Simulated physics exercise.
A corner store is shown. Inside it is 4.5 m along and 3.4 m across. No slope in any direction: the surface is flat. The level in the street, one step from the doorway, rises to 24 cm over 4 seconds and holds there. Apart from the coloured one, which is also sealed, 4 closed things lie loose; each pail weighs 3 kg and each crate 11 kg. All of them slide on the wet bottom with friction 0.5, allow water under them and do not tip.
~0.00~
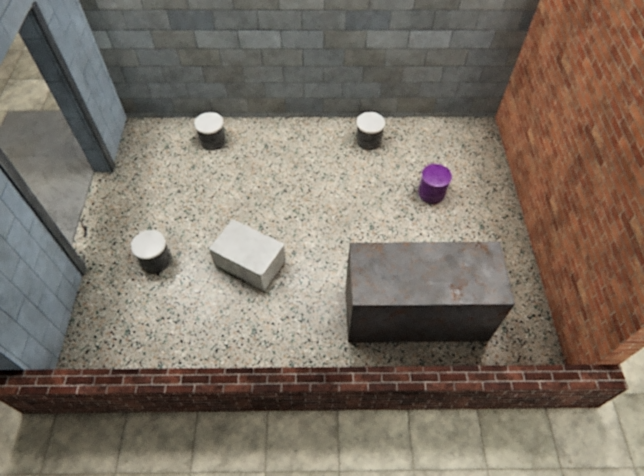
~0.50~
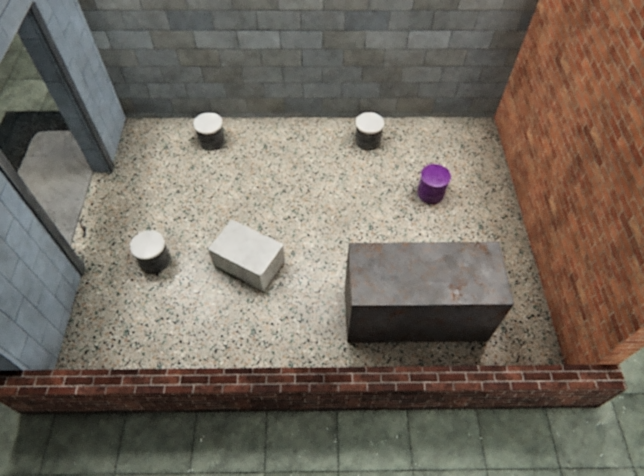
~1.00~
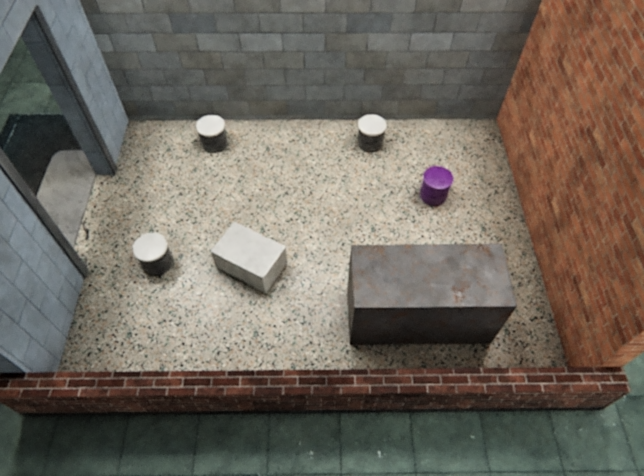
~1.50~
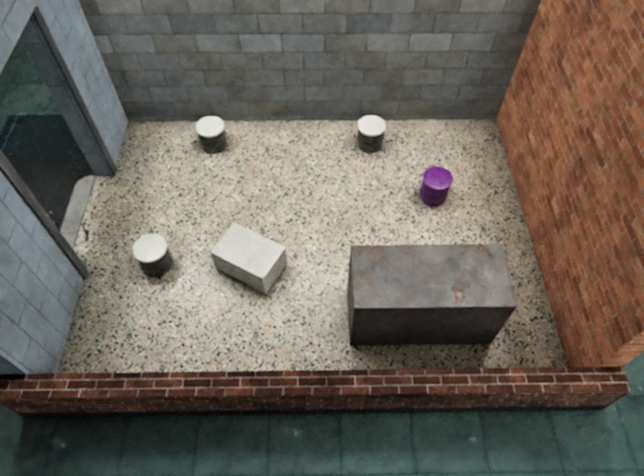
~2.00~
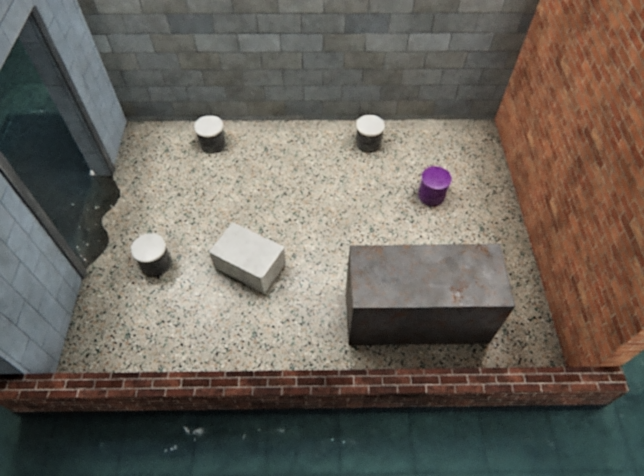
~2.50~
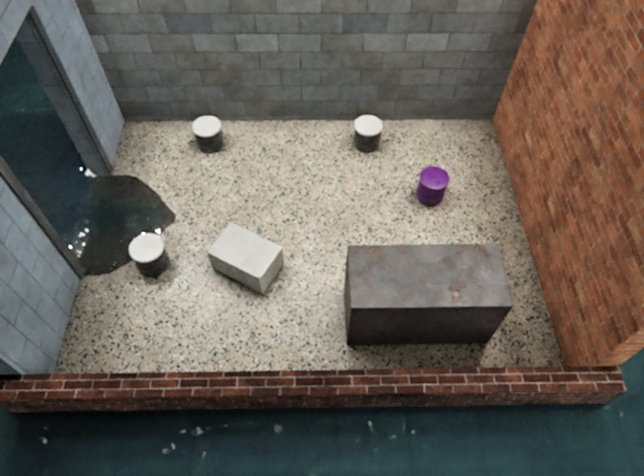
A large dark box, a pale block, a purple pail and three grey-topped cylinders stayed still while dark water covered the paving outside, then crept through the left doorway and spread around the nearest cylinder.
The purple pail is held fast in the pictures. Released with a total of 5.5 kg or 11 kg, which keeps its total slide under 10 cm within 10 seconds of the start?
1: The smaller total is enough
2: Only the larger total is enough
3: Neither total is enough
3, neither total is enough.
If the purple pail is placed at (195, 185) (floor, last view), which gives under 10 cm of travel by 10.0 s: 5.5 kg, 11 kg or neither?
Well, no option works.
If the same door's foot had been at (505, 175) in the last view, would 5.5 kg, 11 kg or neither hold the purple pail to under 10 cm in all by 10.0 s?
If so, then both options fall short.
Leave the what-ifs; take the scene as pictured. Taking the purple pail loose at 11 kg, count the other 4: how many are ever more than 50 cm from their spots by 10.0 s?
I make that 4.
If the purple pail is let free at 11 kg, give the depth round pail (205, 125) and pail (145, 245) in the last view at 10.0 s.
First roughly 14 cm, second roughly 17 cm.
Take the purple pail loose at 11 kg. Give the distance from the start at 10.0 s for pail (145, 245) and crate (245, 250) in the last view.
They've ended up 300 cm and 200 cm away, in that order.
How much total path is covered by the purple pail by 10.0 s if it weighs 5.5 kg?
Roughly 200 cm.
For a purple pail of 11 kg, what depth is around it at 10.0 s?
About 16 cm.
After 3.5 s the purple pail would be 0 cm from its start with 5.5 kg and 0 cm from its start with 11 kg; 0 cm of water round it then.
After 4.5 s the purple pail would be 0 cm from its start with 5.5 kg and 0 cm from its start with 11 kg; 0 cm of water round it then.
After 7.0 s the purple pail would be 46 cm from its start with 5.5 kg and 0 cm from its start with 11 kg; 6 cm of water round it then.
After 10.0 s the purple pail would be 115 cm from its start with 5.5 kg and 45 cm from its start with 11 kg; 16 cm of water round it then.
